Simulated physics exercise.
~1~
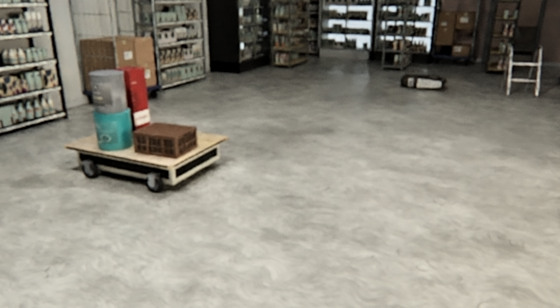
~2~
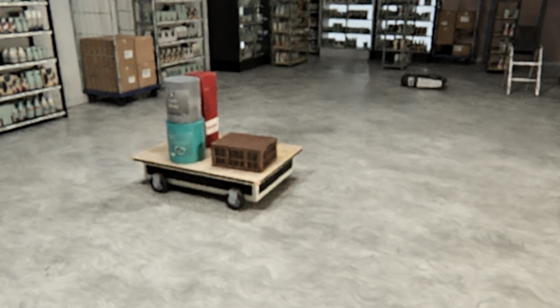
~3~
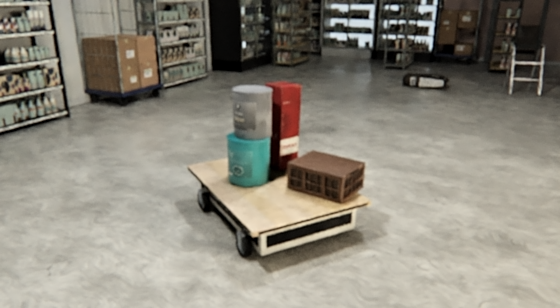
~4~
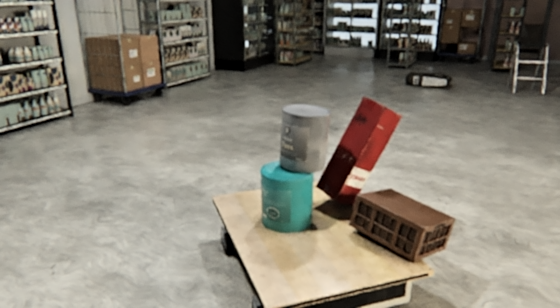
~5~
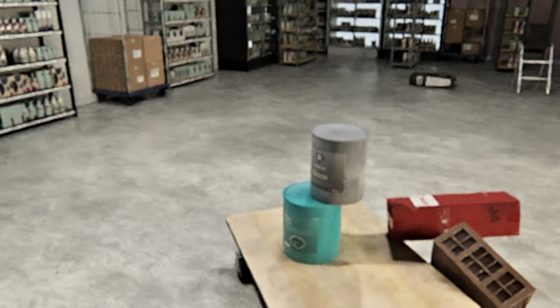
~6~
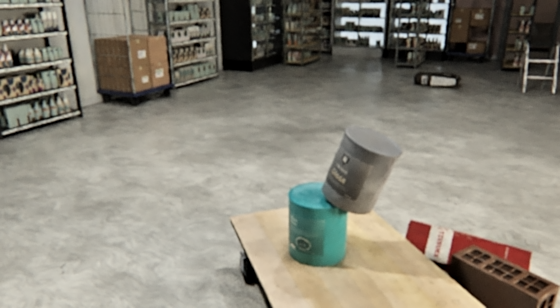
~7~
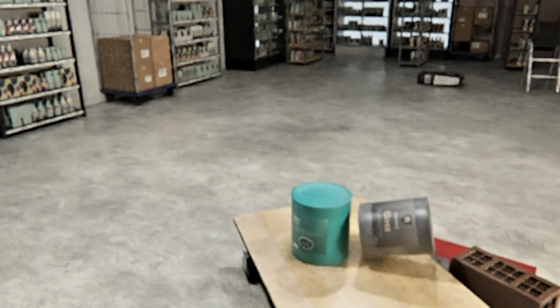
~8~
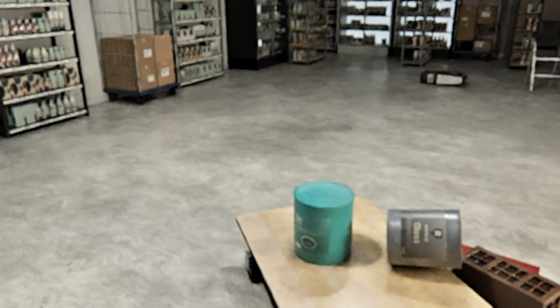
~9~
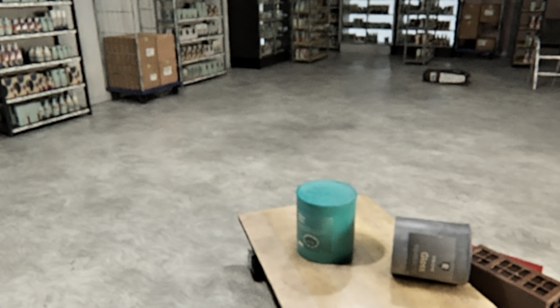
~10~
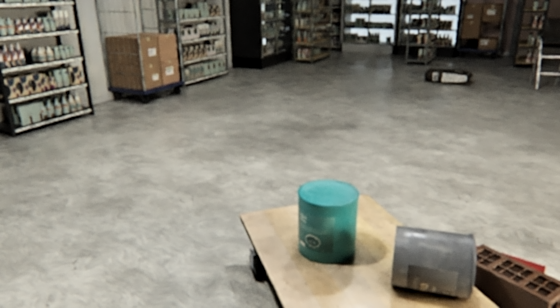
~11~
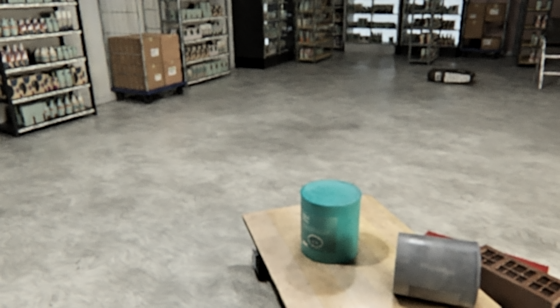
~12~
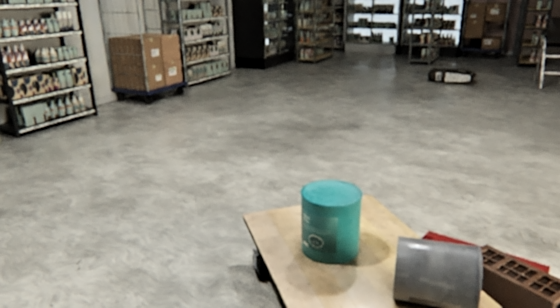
Red box and brown crate tipping off a turning cart as it stops, grey pail toppling beside an upright turquoise pail.
